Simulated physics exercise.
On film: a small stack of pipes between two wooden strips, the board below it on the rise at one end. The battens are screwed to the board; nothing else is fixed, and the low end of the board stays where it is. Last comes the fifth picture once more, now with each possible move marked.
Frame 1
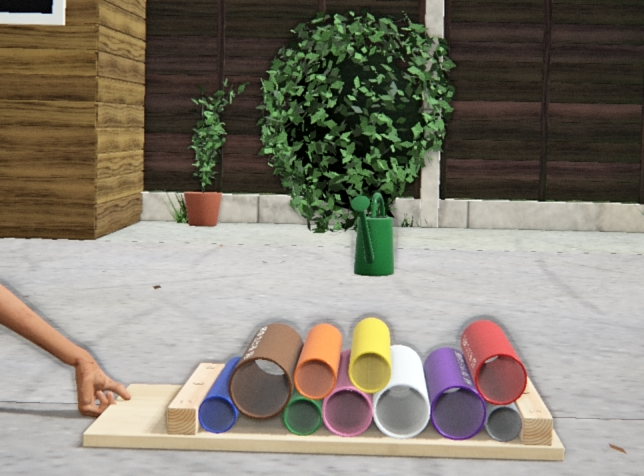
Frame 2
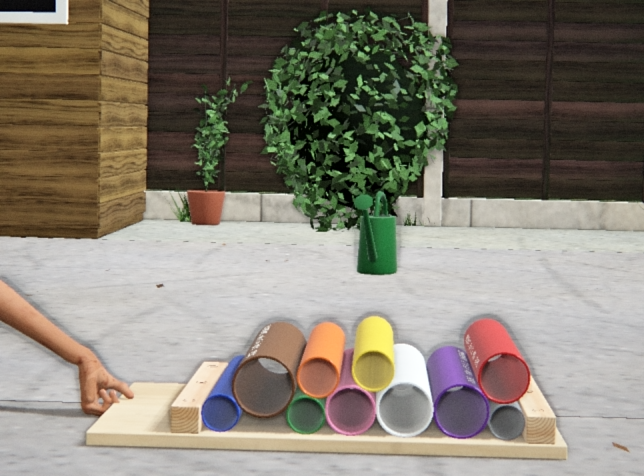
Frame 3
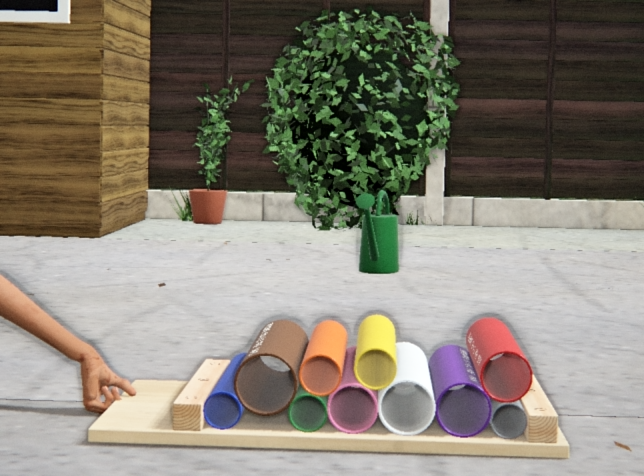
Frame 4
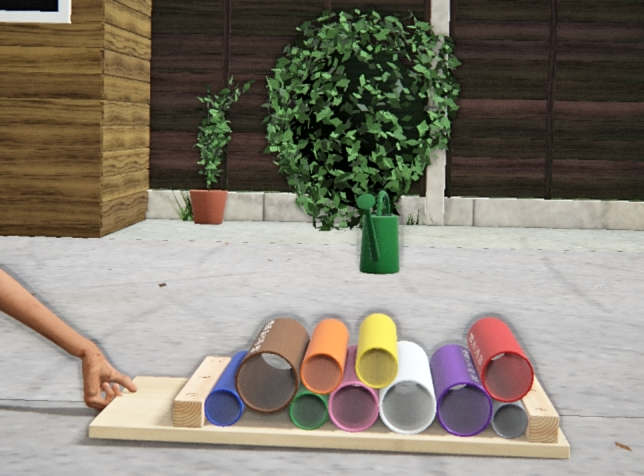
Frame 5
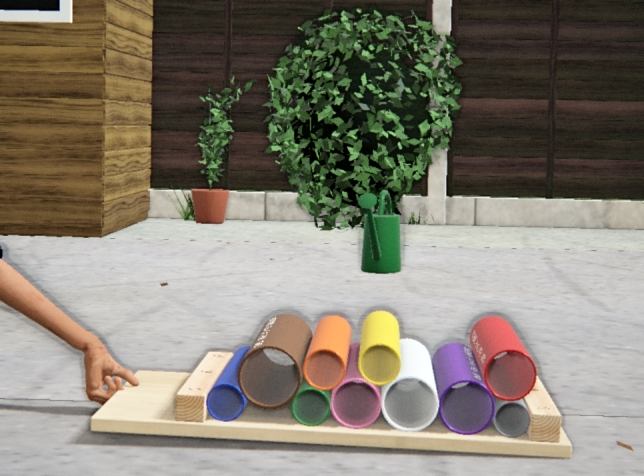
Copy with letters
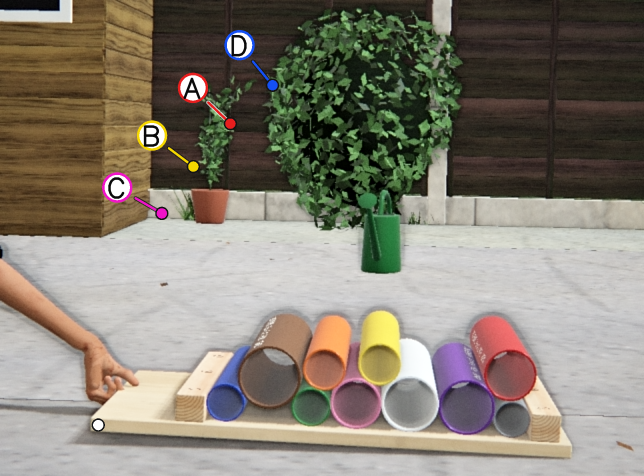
At the start, a hand grips the left end of a wooden board on the paving, where a small stack of colourful pipes sits between two wooden strips. The hand then slowly raises that end a little, and the pipes tilt slightly with the board, keeping their arrangement.
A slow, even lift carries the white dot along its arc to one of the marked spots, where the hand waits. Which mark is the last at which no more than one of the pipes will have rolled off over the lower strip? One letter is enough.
It can be raised to B.
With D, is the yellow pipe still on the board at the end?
The yellow pipe: No.
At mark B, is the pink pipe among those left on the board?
Yes, with B.
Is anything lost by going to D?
Yes.
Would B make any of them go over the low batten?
Yes, at B.
On the marked copy, A at (231, 124); B at (193, 167); C at (162, 214); D at (273, 85); the white dot at (98, 425).
Taking B. A third of the way, board at 20°.
Two thirds of the way, board at 36°.
When it is over, board at 36°, one over the low batten (red).
As for the rest, A two over the low batten (yellow, red); C one over the low batten (red); D four over the low batten (brown, yellow, red, orange).
